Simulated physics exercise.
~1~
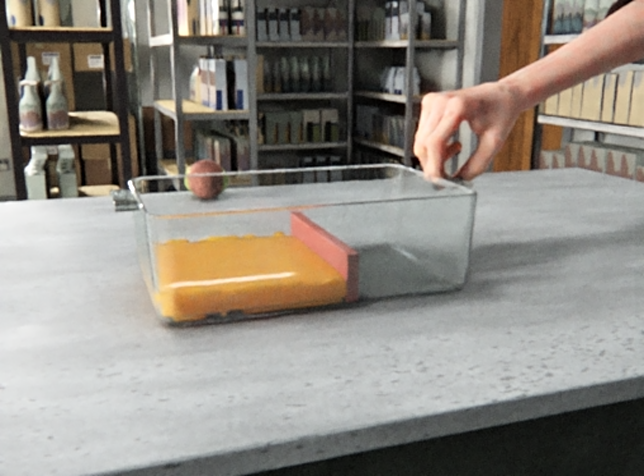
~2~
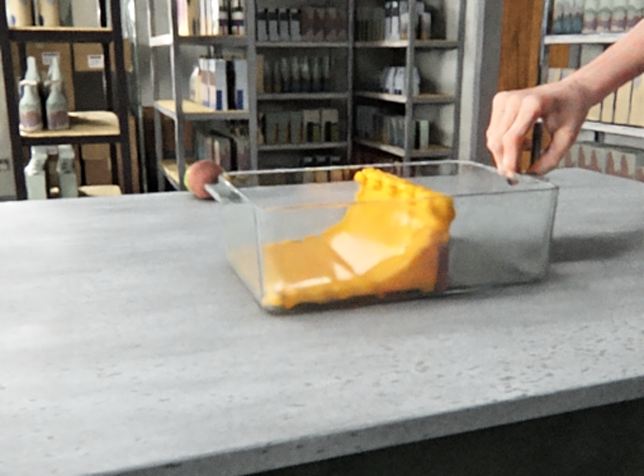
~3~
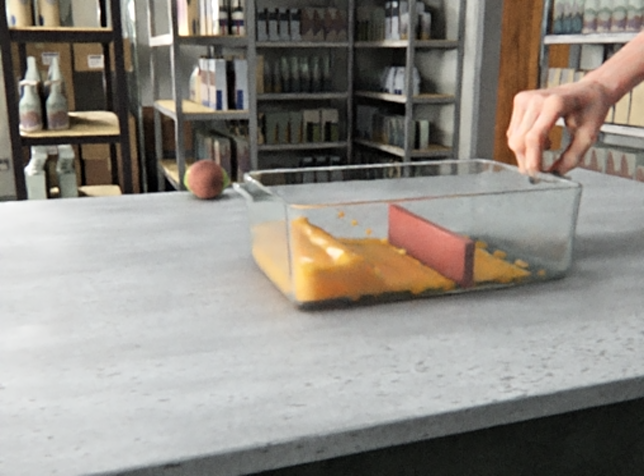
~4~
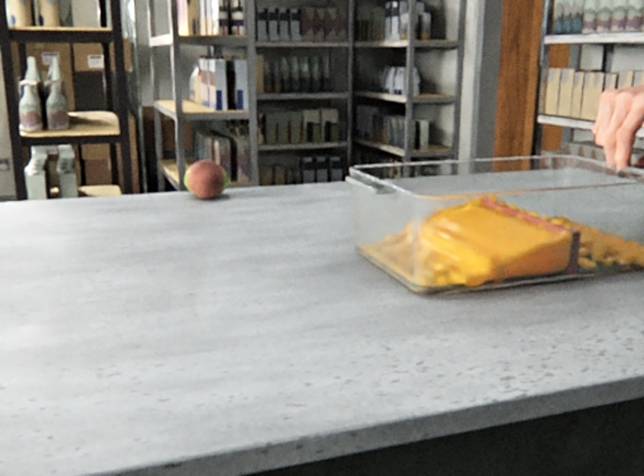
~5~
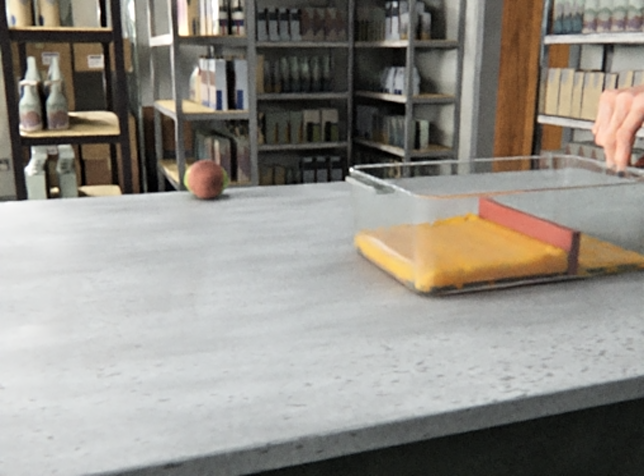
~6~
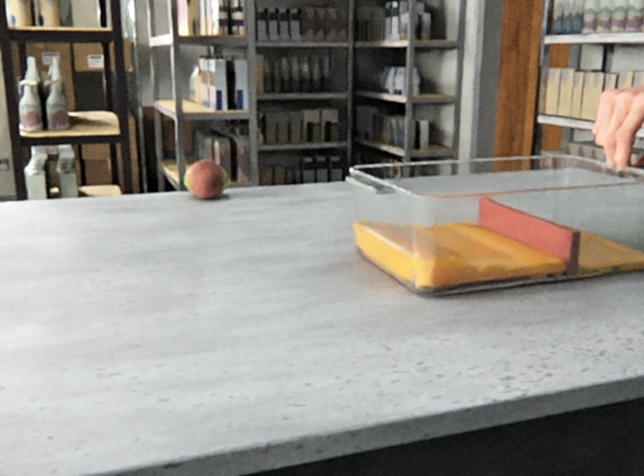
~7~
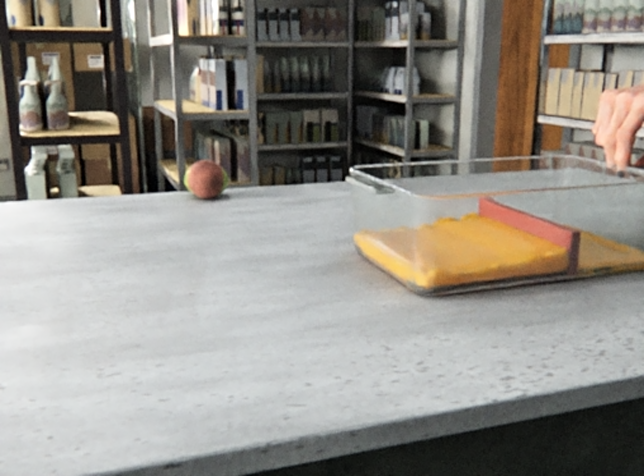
Orange juice surging over a red divider as a hand pulls a glass box rightwards, then settling unevenly on both sides.
